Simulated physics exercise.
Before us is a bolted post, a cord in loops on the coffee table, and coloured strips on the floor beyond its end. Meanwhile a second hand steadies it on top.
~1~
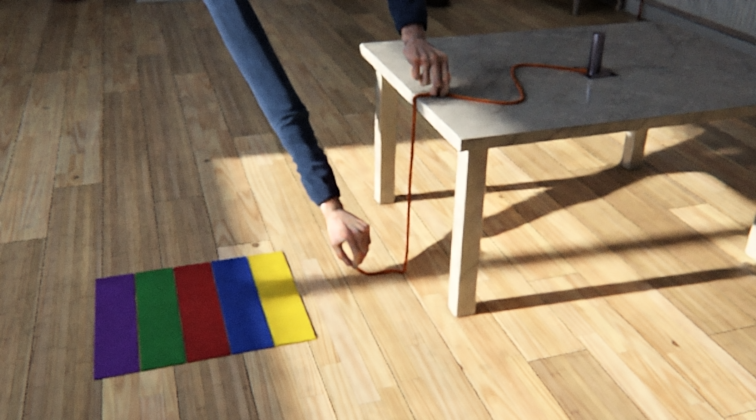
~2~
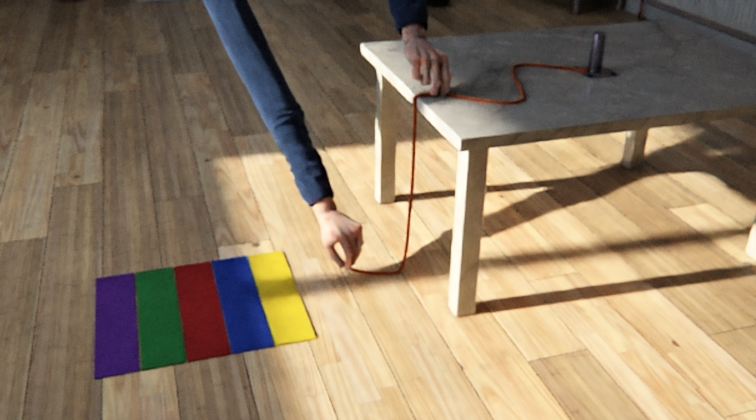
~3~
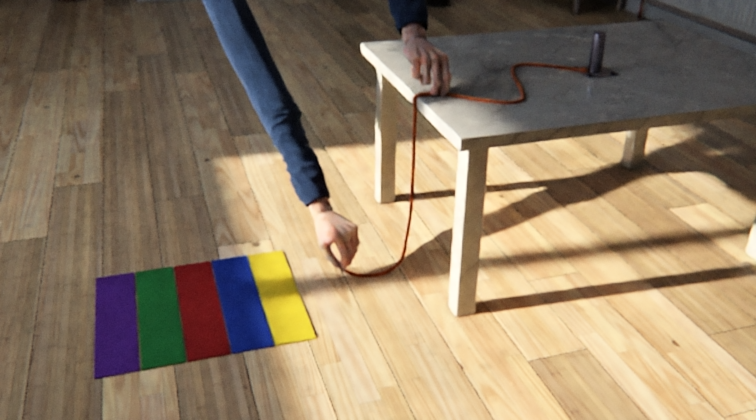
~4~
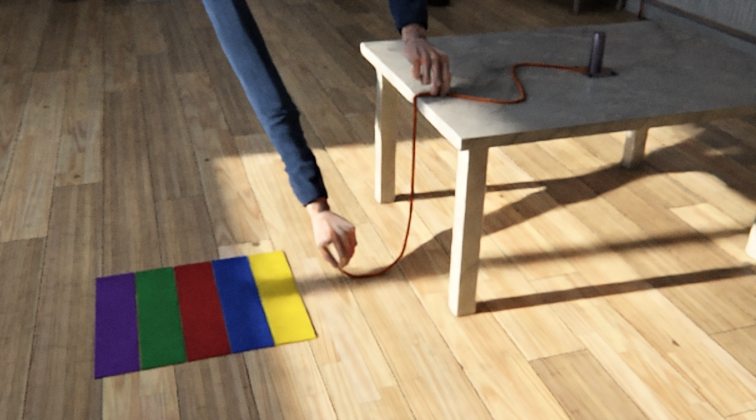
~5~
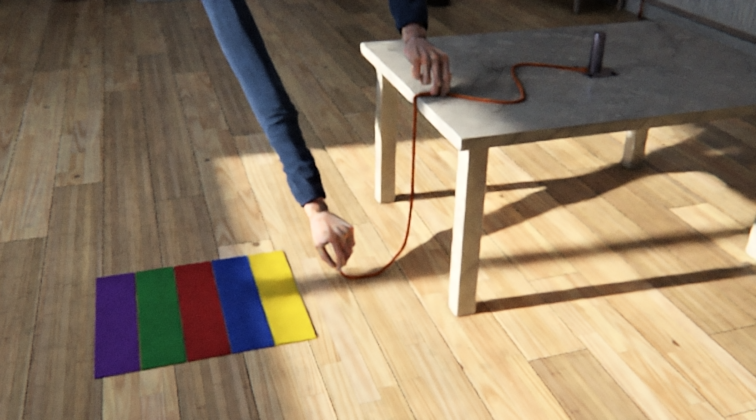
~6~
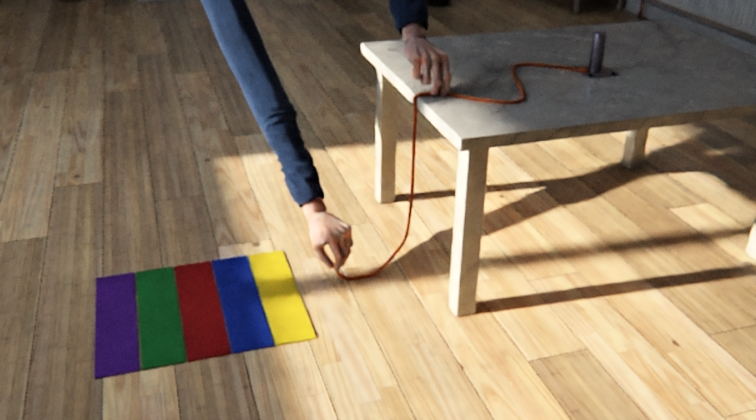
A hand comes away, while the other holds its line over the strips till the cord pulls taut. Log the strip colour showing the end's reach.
Reach: Purple strip.
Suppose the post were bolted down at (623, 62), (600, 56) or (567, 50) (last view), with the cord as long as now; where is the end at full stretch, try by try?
In pixels, the answers are (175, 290), (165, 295) and (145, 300).
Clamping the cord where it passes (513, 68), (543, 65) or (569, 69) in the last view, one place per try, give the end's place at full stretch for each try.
First try around (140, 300), second around (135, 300), third around (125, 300).
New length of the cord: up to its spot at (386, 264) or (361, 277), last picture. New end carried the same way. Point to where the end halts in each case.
First try near (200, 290), second near (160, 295).
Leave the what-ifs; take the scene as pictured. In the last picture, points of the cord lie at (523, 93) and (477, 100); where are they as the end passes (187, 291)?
You'll see them at (449, 90) and then at (408, 127).
A little later, end near (187, 291); over red.
Next, end near (142, 298); over green.
When it is tight, end near (114, 302); over purple. It halts on the purple strip.
